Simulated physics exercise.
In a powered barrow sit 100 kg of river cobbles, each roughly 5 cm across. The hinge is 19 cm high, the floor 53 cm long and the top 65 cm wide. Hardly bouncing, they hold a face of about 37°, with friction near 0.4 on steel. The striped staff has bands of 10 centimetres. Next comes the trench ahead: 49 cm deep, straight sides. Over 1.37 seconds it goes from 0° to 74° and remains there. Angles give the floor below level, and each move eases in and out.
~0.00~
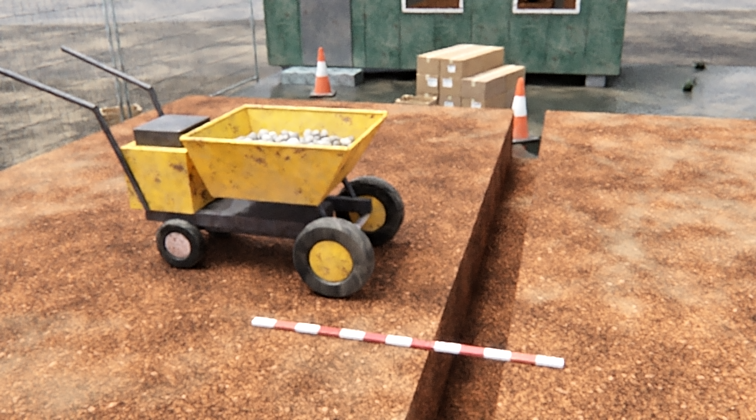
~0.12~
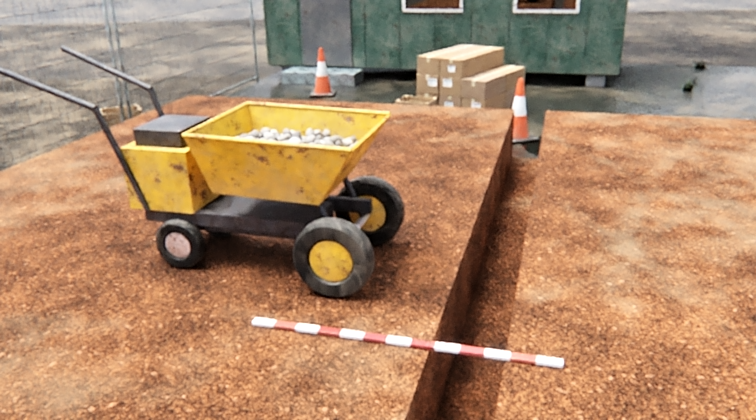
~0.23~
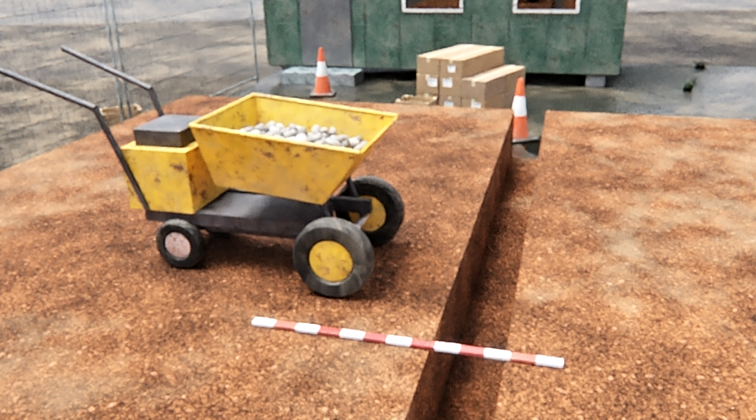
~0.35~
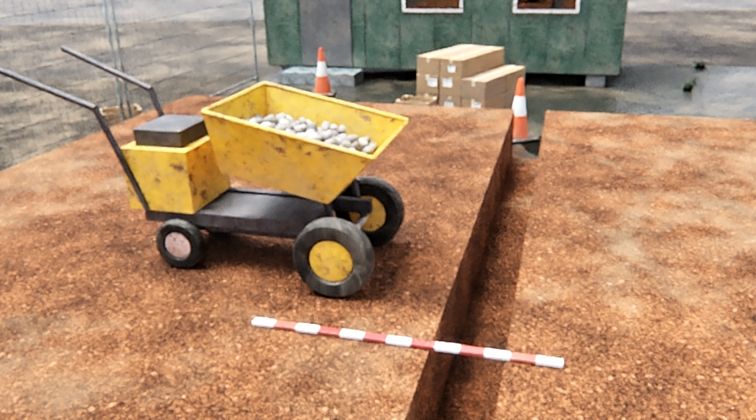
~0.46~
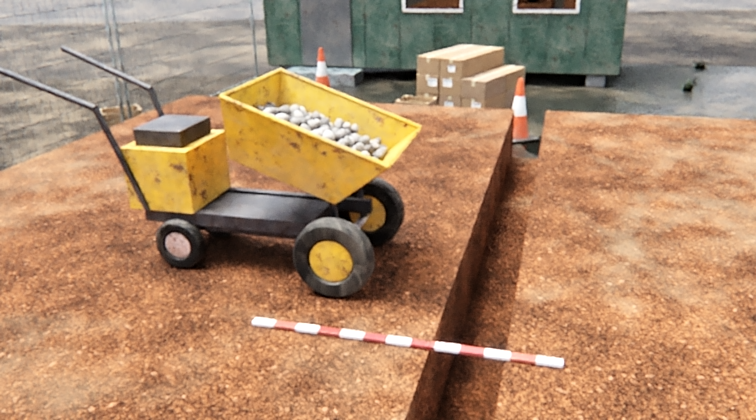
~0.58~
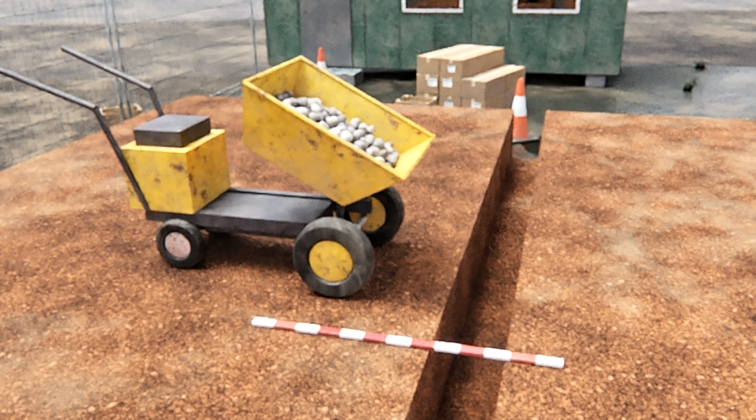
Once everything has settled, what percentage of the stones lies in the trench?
I would say 83 percent.
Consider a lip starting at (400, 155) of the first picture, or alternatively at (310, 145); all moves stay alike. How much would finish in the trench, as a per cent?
Near 25 then near 90 percent.
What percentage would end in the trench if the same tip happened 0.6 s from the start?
Roughly 50 per cent.
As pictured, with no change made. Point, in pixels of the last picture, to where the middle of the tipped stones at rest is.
Around (491, 351).
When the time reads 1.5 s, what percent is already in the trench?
By that point it's something like 35 in a hundred.
After 1.0 s the floor is at 63°; 100 % in the tray; the foremost stones are at (449, 208).
After 1.5 s the floor is at 74°; 59 % in the tray, 34 % in the trench, 8 % past the trench; the foremost stones are at (558, 288).
After 1.8 s the floor is at 74°; 26 % in the tray, 57 % in the trench, 17 % past the trench; the foremost stones are at (636, 295).
After 3.8 s the floor is at 74°; 0 % in the tray, 83 % in the trench, 17 % past the trench; the foremost stones are at (685, 298).
